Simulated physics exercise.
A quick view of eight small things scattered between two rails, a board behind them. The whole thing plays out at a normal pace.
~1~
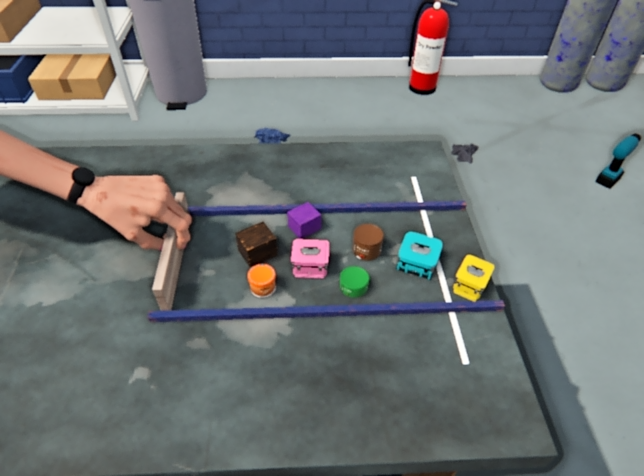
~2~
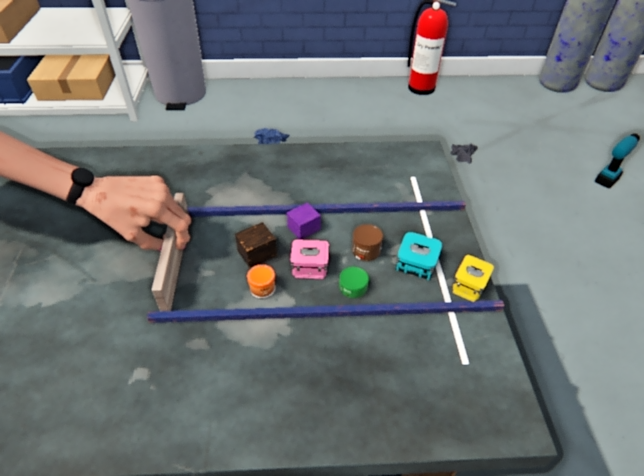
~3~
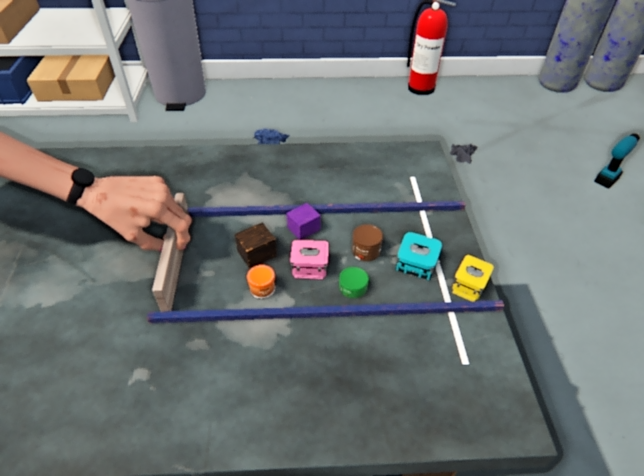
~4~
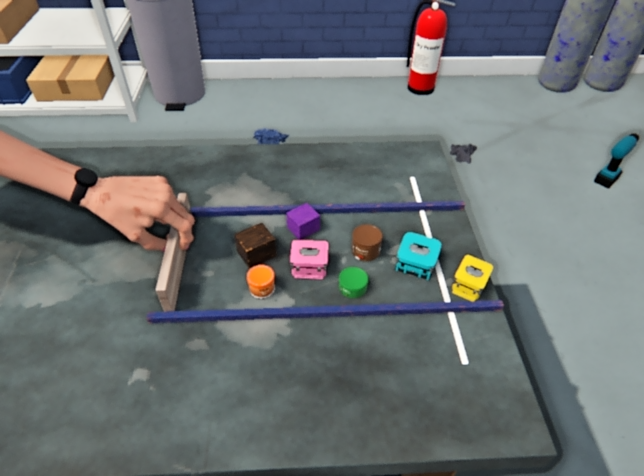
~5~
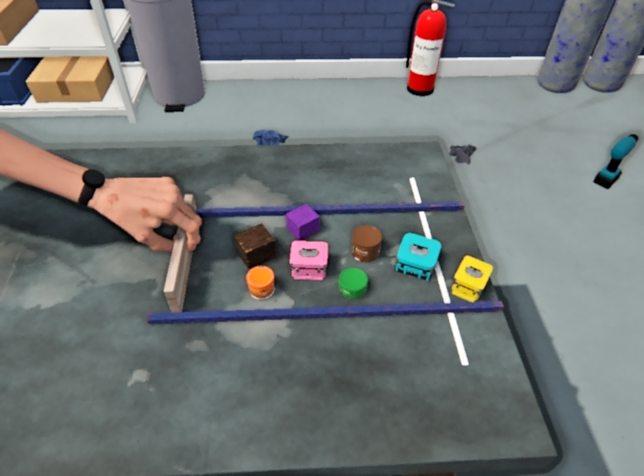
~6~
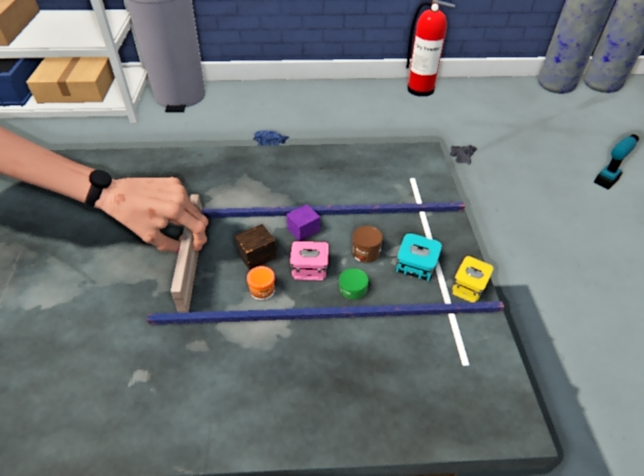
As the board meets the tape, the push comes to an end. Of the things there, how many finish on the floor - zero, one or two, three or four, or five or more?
One or two finish on the floor.
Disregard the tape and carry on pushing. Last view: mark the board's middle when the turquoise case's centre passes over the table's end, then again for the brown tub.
Turquoise case: (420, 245); brown tub: (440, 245).
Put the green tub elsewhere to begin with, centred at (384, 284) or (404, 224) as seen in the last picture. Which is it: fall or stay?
Well, the first time it hangs in there and the second time it hangs in there.
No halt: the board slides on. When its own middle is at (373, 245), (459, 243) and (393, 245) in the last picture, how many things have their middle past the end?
The counts are 0, 4 and 0, in that order.
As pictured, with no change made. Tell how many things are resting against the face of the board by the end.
It ends up touching 3.
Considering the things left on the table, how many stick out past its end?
The overhang total is 3.
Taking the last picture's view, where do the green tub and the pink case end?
In the last picture the green tub sits at (466, 291) while the pink case sits at (476, 259).
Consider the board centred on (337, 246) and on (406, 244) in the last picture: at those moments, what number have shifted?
The counts are 6 and 8.
Soon after, none off yet; yellow case at rest near (472, 280); turquoise case at rest near (418, 257); brown tub at rest near (367, 244).
Then, none off yet; yellow case at rest near (472, 280); turquoise case moved a little near (435, 254); brown tub moved about its own width near (405, 237).
At rest, the number that fall off is one or two; fallen, turquoise case.
